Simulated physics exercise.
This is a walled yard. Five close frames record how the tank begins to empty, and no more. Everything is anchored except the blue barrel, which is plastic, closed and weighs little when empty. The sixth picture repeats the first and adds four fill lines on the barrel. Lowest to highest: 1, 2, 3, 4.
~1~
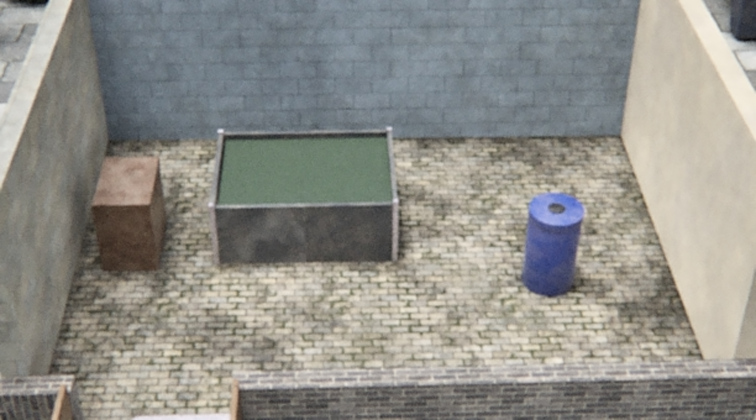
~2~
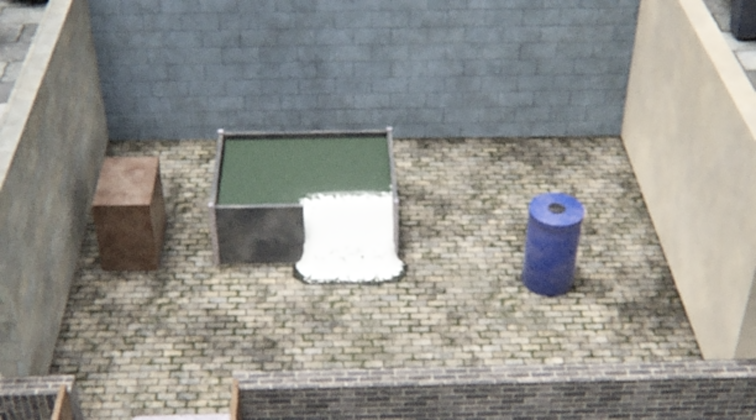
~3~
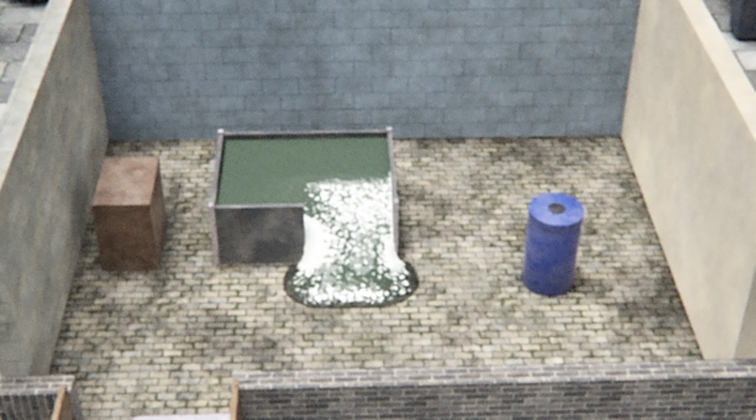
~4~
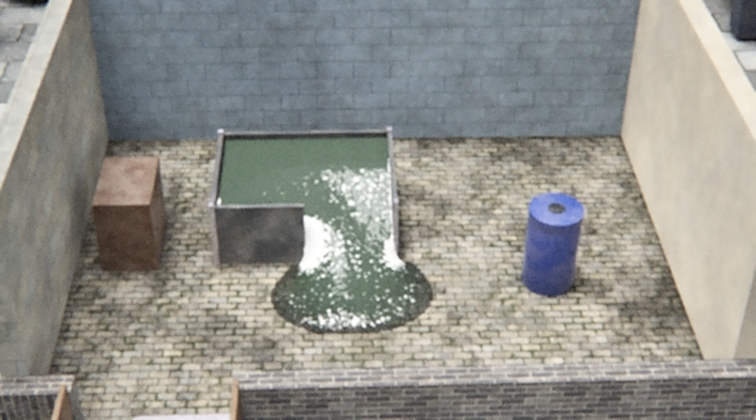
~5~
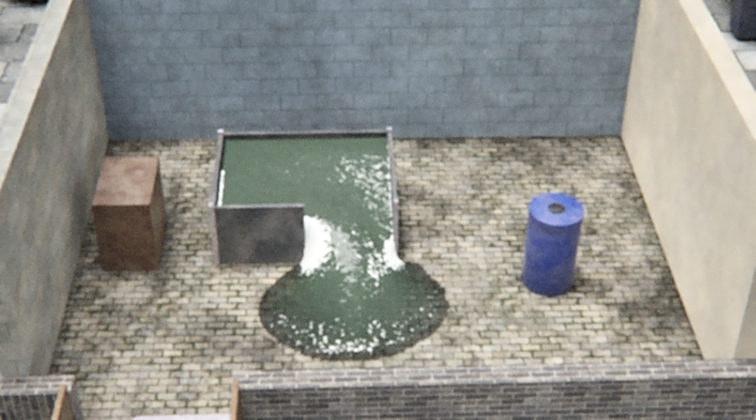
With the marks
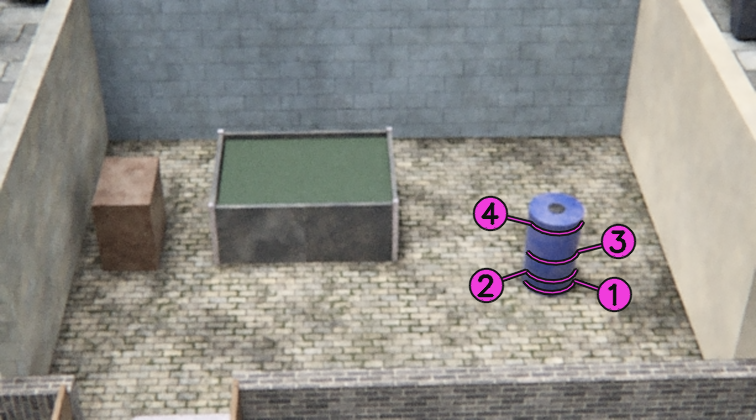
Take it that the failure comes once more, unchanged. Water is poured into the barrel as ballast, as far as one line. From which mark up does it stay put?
The limit is 1.
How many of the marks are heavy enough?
All four.
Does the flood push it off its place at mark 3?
No.
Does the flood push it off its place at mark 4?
No, that is safe.
On the marked copy, 1 at (552, 292); 2 at (553, 281); 3 at (556, 263); 4 at (559, 233); from the bottom up 1, 2, 3, 4.
With 1, it does not move.
With 2, it does not move.
With 3, it does not move.
With 4, it does not move.
